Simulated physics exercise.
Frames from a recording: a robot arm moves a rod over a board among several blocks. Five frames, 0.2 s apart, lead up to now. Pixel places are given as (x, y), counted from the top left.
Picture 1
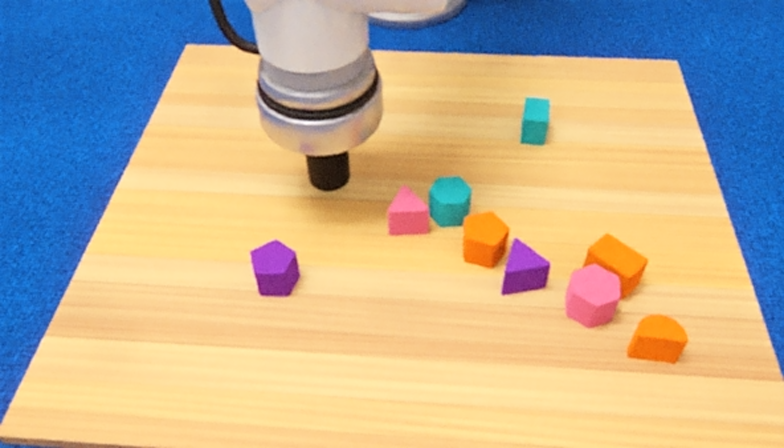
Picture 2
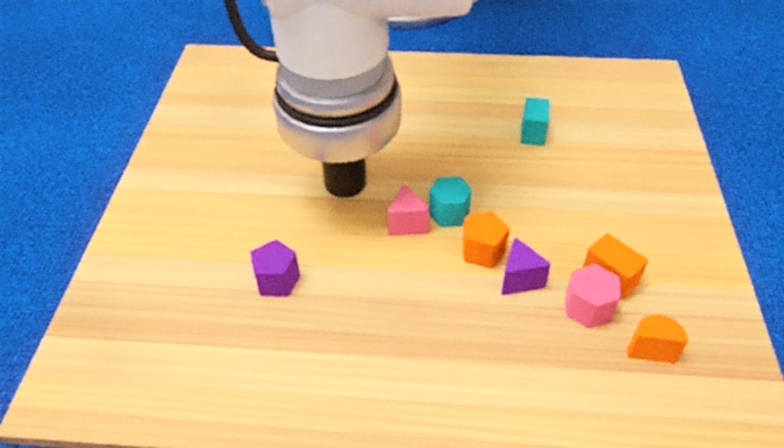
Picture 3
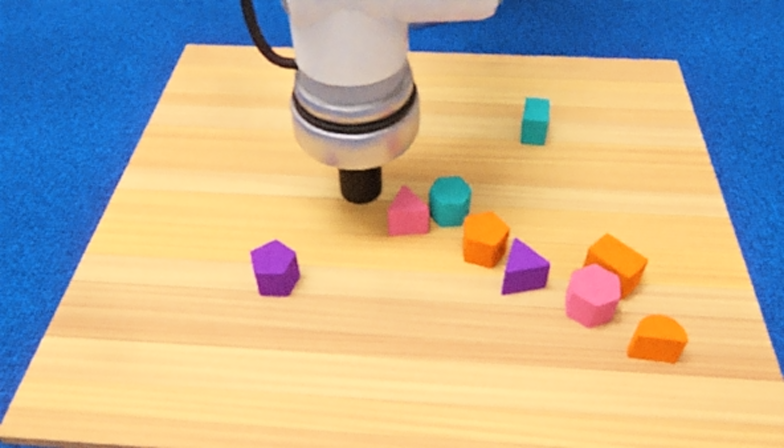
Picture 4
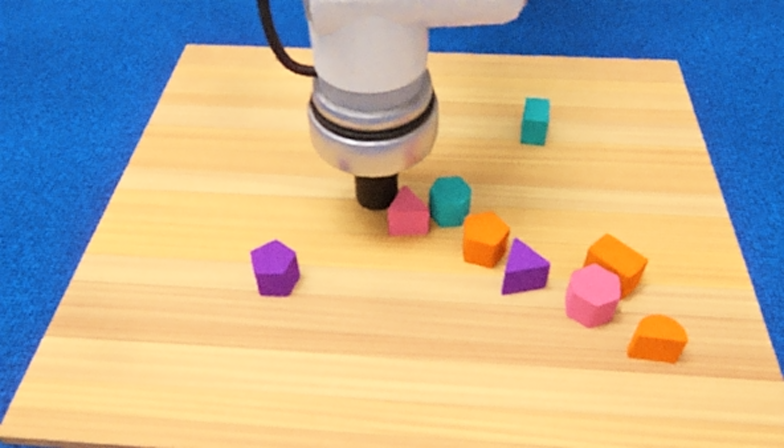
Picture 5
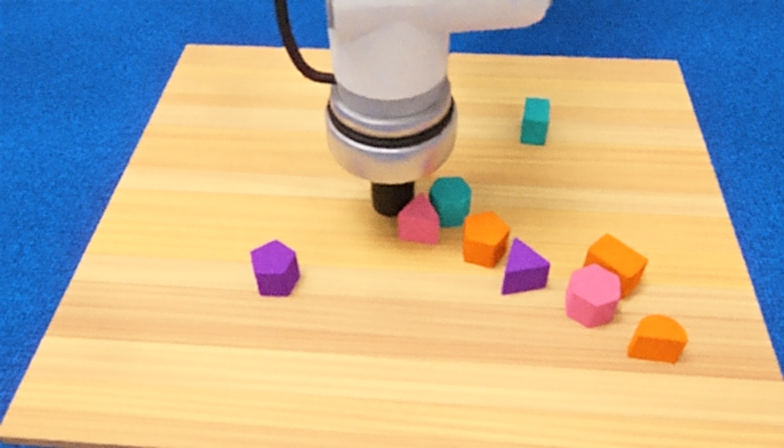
At first, a robot arm holds a dark rod above a wooden board, to the left of a pink triangular block within a group of colourful blocks. The arm moves steadily right and slightly toward the viewer, then nudges the pink block a little to the right while the others stay put.
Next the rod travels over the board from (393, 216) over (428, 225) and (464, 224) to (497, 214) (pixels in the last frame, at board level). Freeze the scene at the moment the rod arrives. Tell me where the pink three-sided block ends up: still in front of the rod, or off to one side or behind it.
When the path ends, it will lie beside or behind the rod.
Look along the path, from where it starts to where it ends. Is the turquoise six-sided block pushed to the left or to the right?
The shift goes left.
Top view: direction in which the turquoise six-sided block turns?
It goes round opposite to clock hands.
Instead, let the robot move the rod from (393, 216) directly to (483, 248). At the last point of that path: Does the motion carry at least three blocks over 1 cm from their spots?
Yes, that is what happens.
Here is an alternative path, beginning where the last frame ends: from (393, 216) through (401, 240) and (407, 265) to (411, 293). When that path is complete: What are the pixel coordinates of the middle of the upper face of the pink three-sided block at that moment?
The centre of its top face lies at (444, 234).
On the path given first. Halfway along, rod at (448, 212); pink three-sided block at (461, 229), turned 25° clockwise; turquoise six-sided block at (484, 186), turned 45° anticlockwise; orange five-sided block at (496, 232).
At the end, rod at (499, 200); pink three-sided block at (462, 230), turned 35° clockwise; turquoise six-sided block at (520, 166), turned 95° anticlockwise; orange five-sided block at (500, 233); purple three-sided block unmoved.
